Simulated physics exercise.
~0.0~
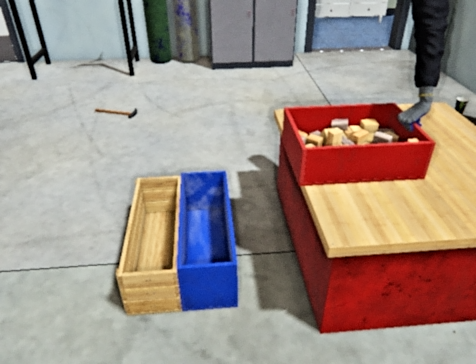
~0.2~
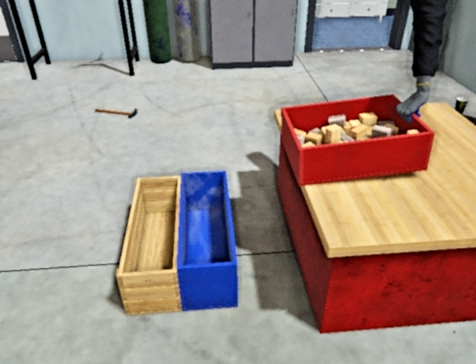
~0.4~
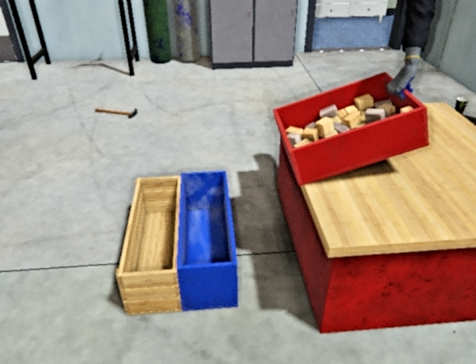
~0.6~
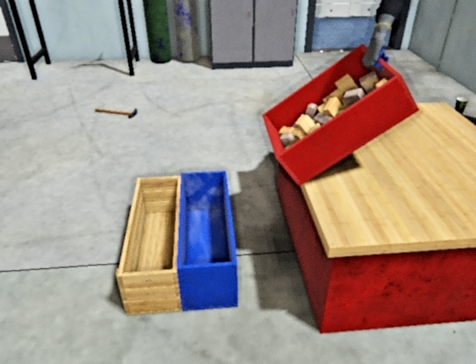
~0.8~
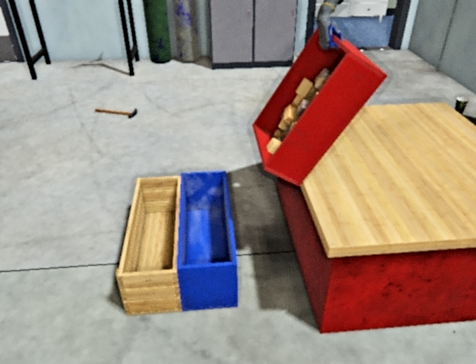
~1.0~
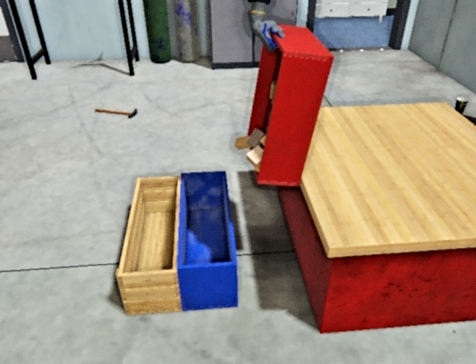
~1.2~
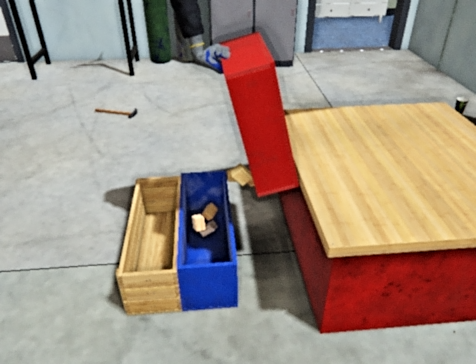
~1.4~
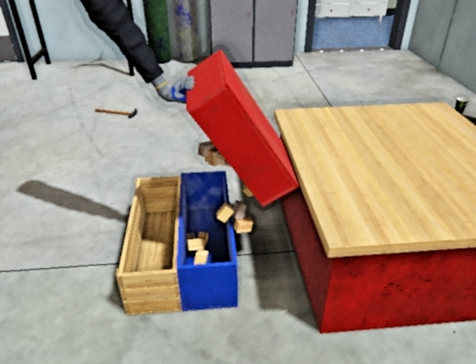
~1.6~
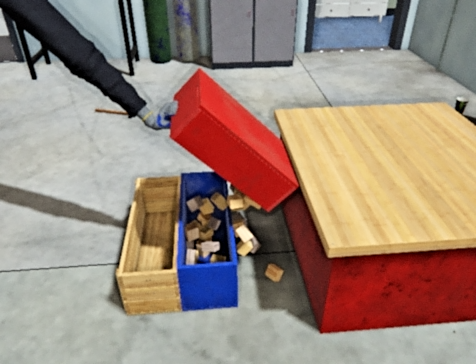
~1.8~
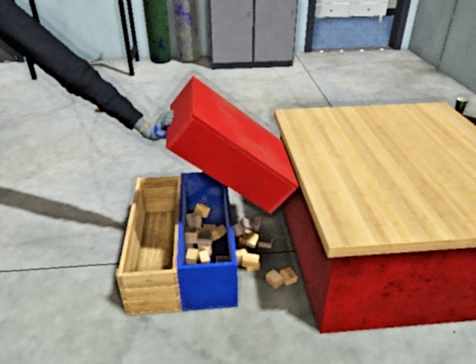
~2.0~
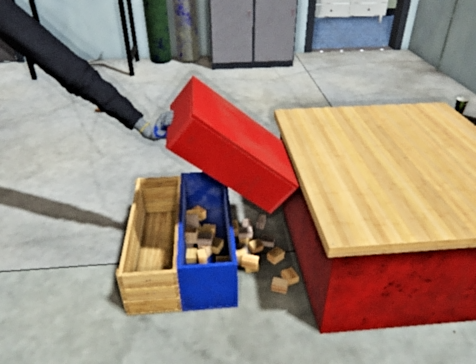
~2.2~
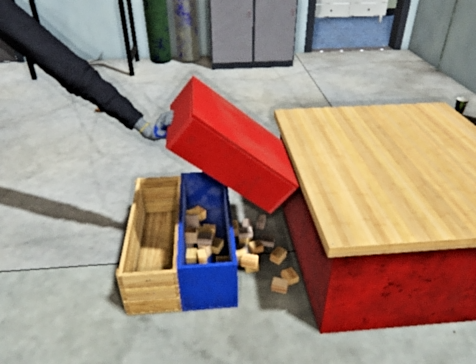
A red crate of wooden blocks on the bench was tipped over its edge by a gloved hand, spilling the blocks downward; many landed in the blue box, others scattered on the floor beside the bench, and the wooden tub stayed empty.
